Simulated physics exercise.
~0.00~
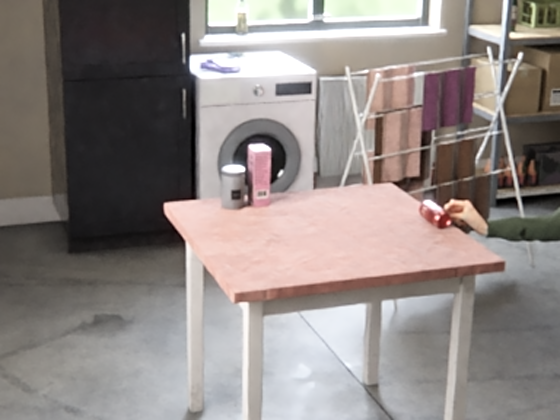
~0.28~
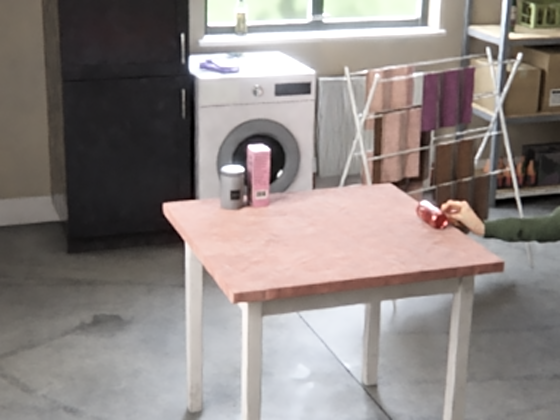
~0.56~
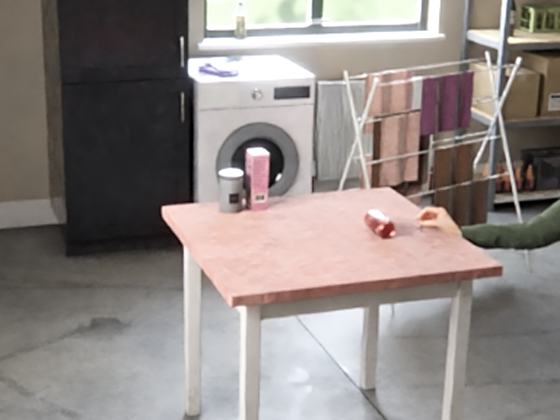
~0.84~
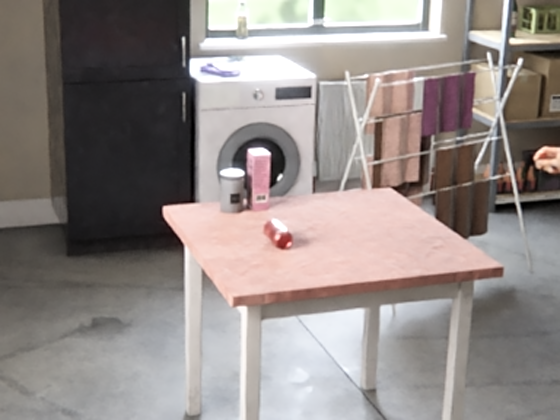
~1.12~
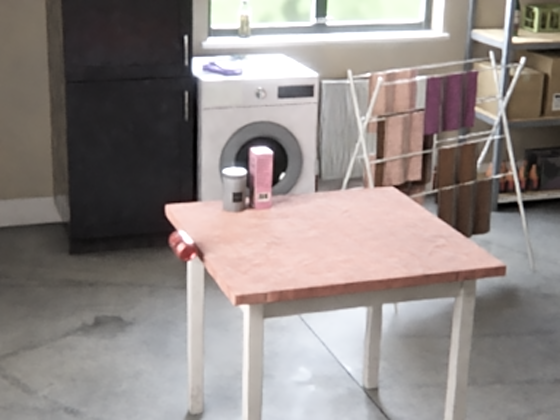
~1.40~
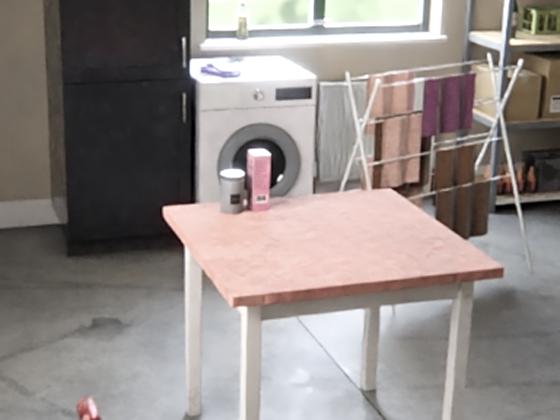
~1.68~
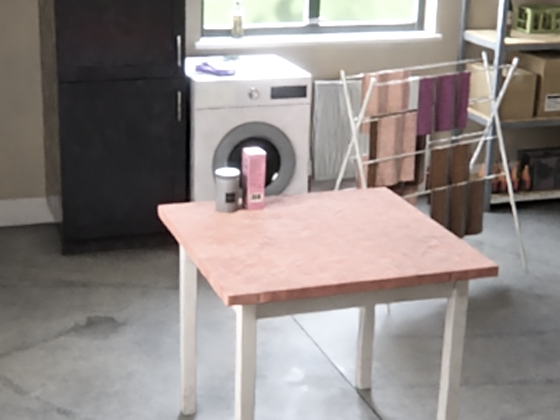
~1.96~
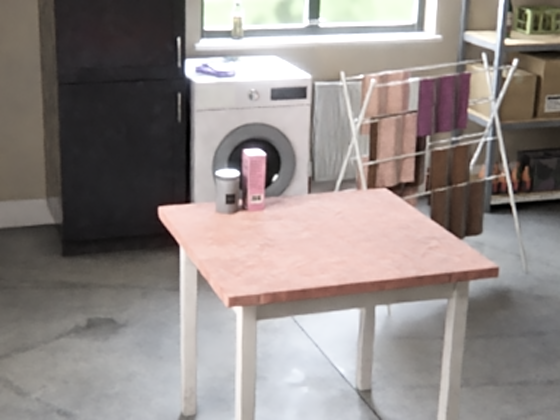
A red can lies on its side near the right edge of a pinkish wooden table with white legs, held by a hand reaching in from the right, in a laundry room seen from slightly above by a gently swaying camera. A grey jar and a pink carton stand at the back left of the table, before a white washing machine and a drying rack. The hand lets go and draws back as the can rolls left across the tabletop. It passes over the left edge, drops toward the floor and leaves view, while the jar and carton stay put.
